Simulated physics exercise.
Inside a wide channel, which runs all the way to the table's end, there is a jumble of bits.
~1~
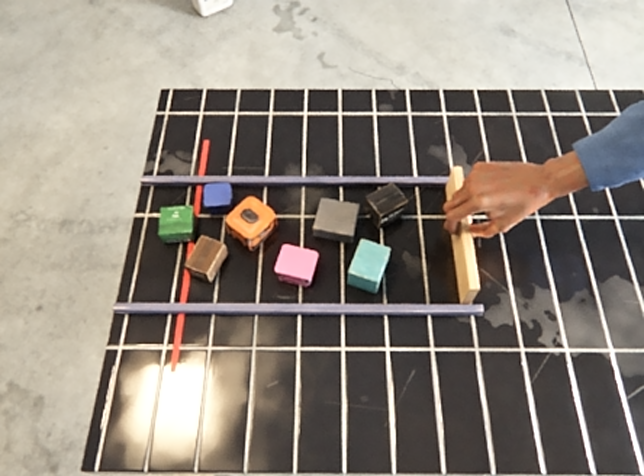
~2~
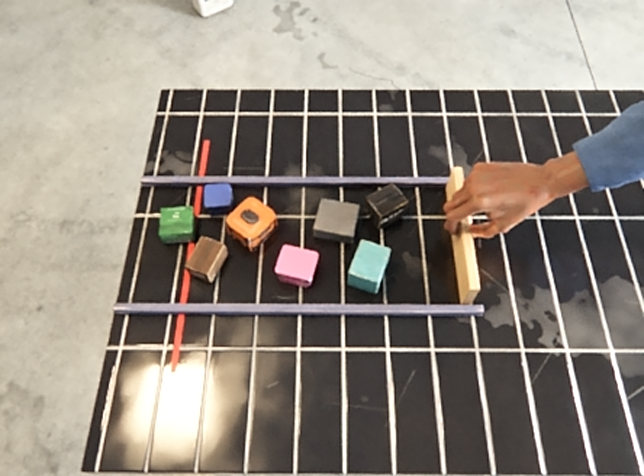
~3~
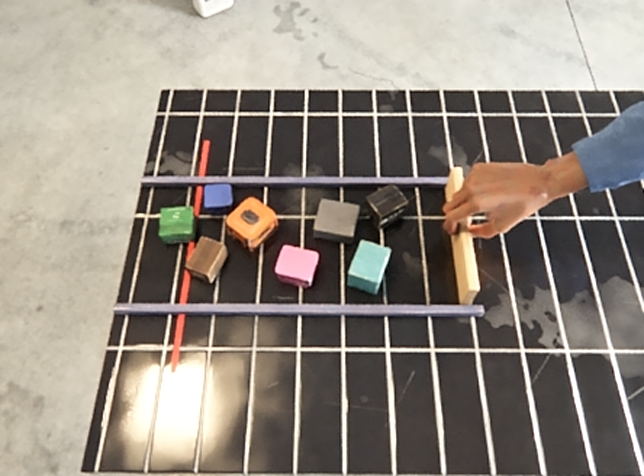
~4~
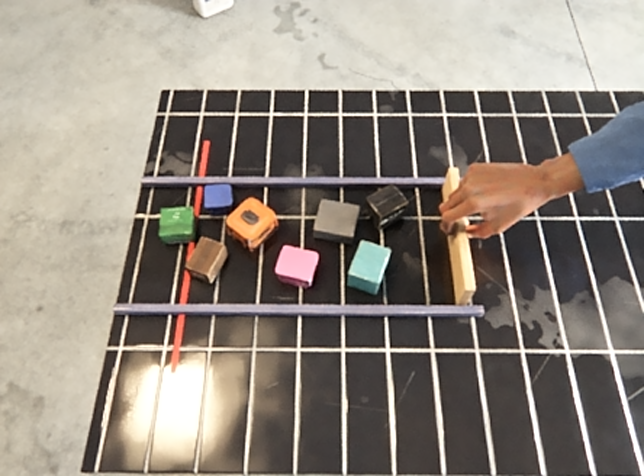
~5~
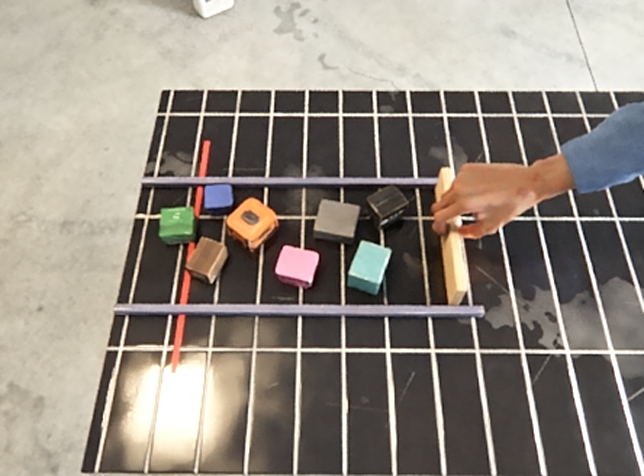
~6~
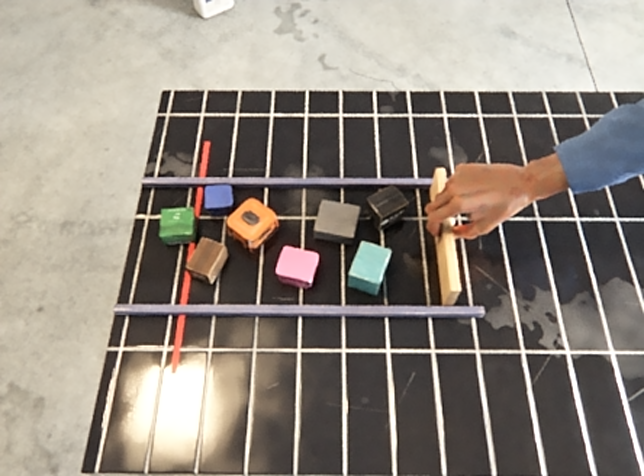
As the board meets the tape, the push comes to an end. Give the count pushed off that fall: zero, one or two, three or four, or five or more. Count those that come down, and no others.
I expect the edge to claim a single one or a pair.
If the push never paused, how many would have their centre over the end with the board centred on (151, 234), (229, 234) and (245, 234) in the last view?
Counts by place: 6 / 0 / 0.
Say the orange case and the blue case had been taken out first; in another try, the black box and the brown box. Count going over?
Count of fallen: 1 / 1.
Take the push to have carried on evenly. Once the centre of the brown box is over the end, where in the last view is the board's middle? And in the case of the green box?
Around (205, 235), then around (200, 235).
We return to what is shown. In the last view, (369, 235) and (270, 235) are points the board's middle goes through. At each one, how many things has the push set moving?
At first I count 3, and then 7.
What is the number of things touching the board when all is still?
It's 3.
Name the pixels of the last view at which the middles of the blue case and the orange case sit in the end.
(152, 200) and (132, 249), approximately.
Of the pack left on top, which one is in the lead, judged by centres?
The orange case.
Soon after, none off yet; green box at rest near (179, 226); brown box at rest near (207, 261); blue case at rest near (220, 201).
After that, none off yet; green box at rest near (179, 226); brown box displaced a little near (195, 268); blue case at rest near (220, 201).
And then, none off yet; green box displaced about its own width near (153, 221); brown box displaced well along near (140, 286); blue case displaced about its own width near (186, 200).
In the end, the number that fall off is one or two; gone, brown box and green box.
